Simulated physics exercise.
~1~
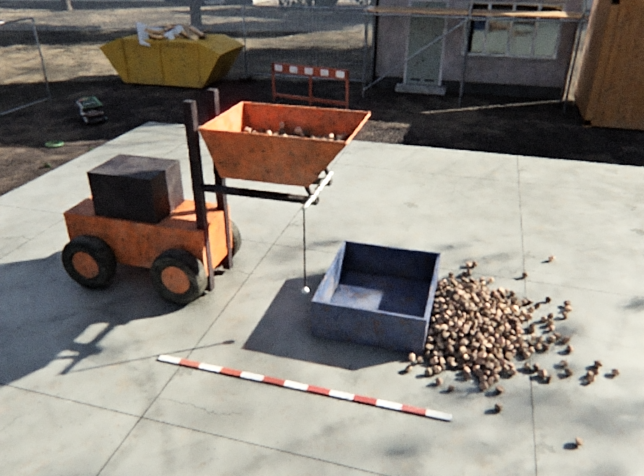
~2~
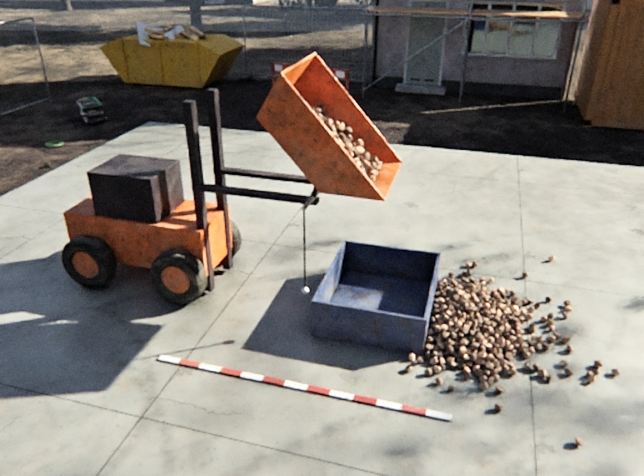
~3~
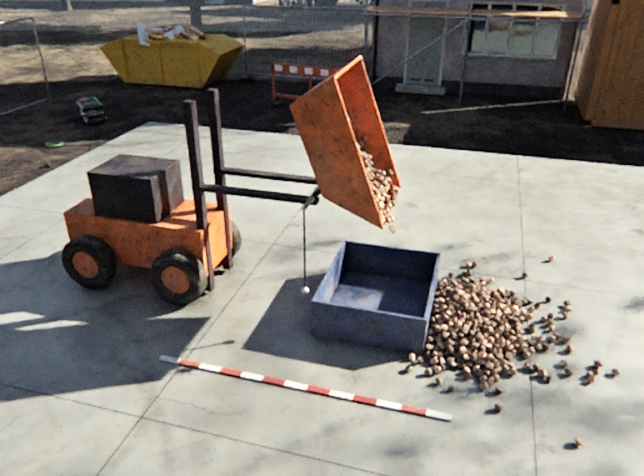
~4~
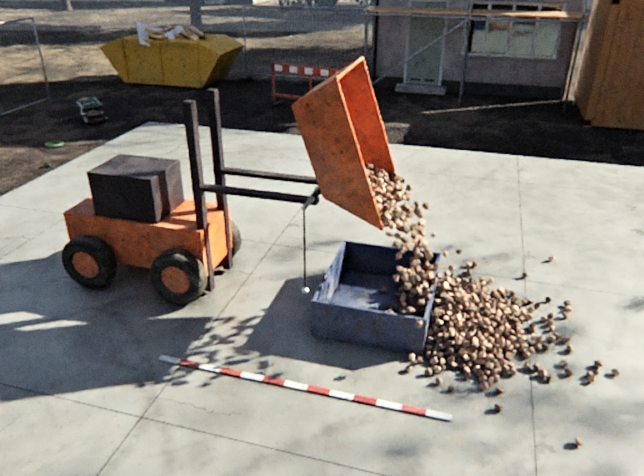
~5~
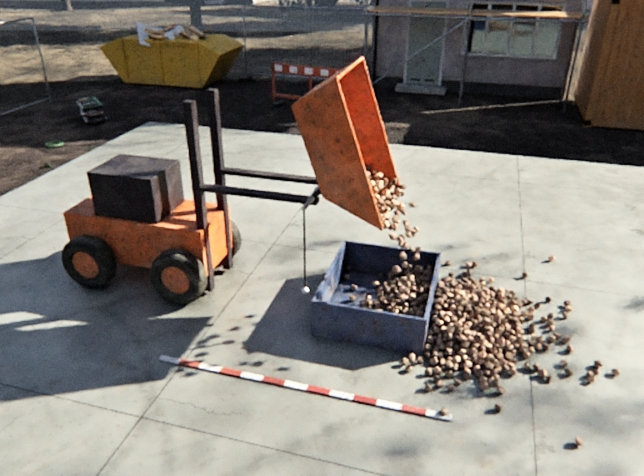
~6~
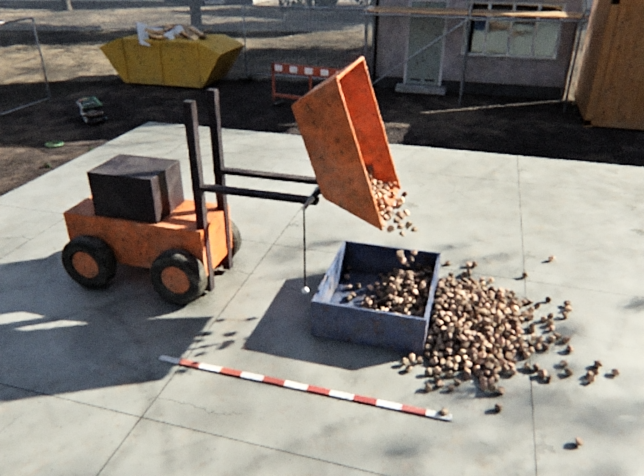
An orange forklift tipped its raised orange skip steeply to the right, and brownish stones slid out into the blue bin below. Most landed inside while some joined the loose pile beside it, and a few stayed in the tilted skip.
